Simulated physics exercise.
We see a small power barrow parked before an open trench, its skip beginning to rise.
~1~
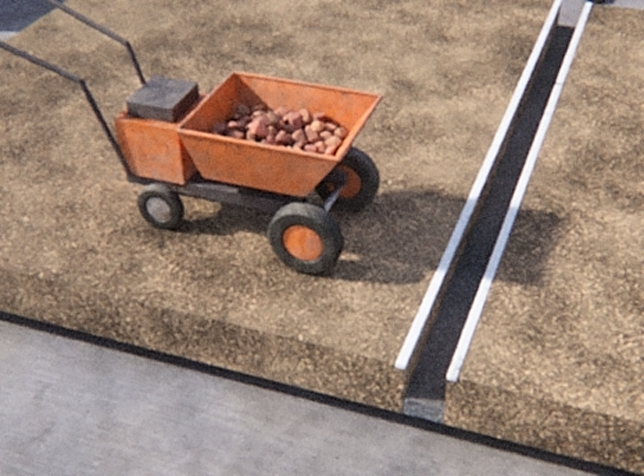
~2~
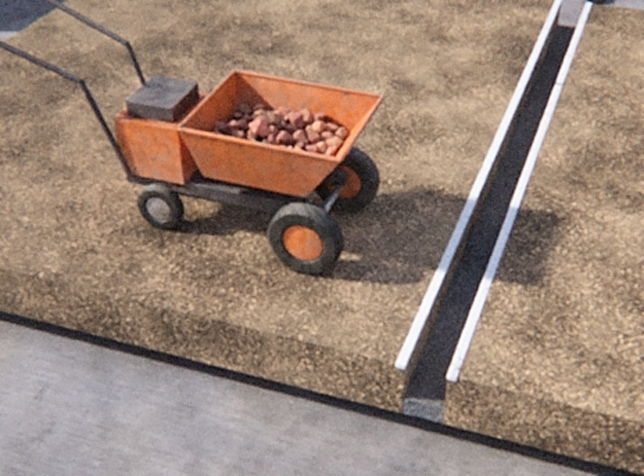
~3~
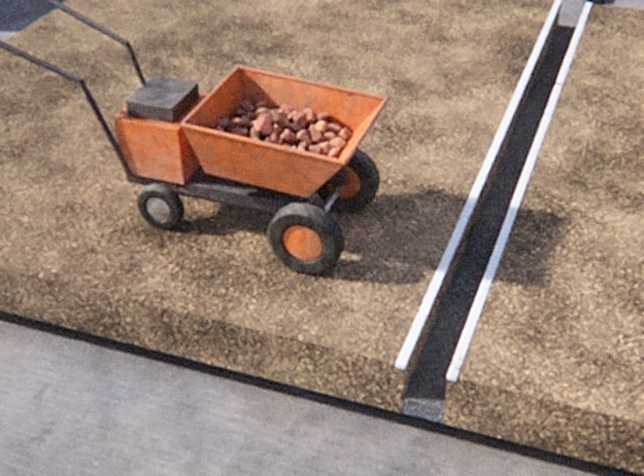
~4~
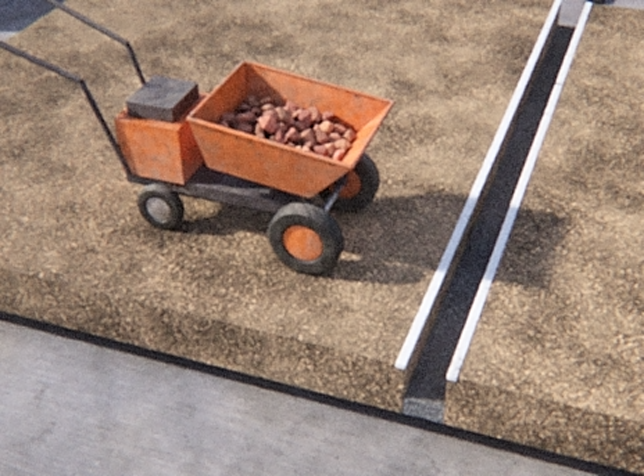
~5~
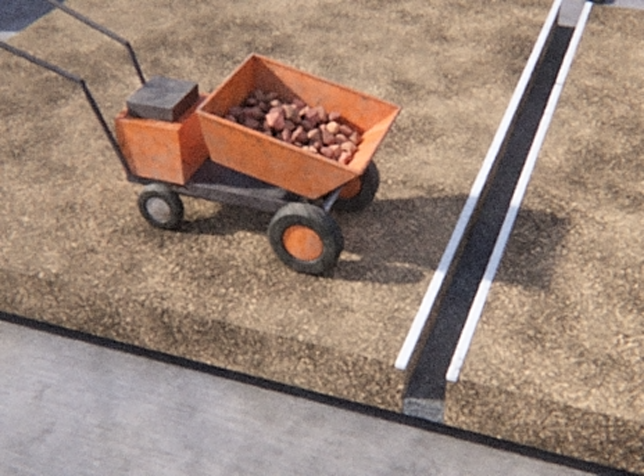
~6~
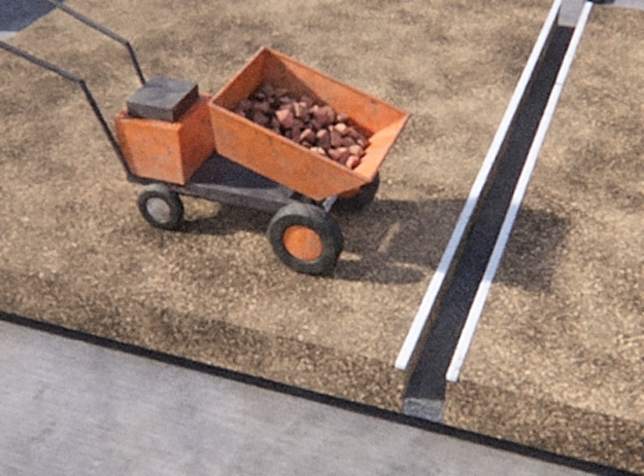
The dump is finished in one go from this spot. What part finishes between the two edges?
In the trench: The larger part.
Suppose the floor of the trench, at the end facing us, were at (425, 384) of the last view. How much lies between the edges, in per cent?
It comes to 60 per cent or so.
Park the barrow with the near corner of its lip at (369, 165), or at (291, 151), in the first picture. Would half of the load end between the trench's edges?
The first try: Above a half. The second: The smaller part.
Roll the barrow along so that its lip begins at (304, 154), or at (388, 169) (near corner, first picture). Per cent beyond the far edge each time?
First some 0, then 60 per cent.
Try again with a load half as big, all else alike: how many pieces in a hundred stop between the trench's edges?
Close to 90 per cent.
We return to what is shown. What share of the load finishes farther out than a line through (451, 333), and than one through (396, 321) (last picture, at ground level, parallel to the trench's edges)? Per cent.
The first gives 30 %, the second 90 %.
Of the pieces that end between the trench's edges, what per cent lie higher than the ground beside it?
Some 10 per cent.
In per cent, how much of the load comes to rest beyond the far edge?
About 5 per cent.
Just after the last frame, skip tipped steeply; every one in the skip.
A moment on, skip tipped right over; almost all in the skip; about a tenth short of the trench; about a tenth in or heaped over the trench.
Further on, skip tipped right over; roughly a quarter in the skip; about a tenth short of the trench; roughly two thirds in or heaped over the trench; about a tenth beyond it.
When it is over, skip tipped right over; about a tenth in the skip; roughly a quarter short of the trench; roughly two thirds in or heaped over the trench; about a tenth beyond it.
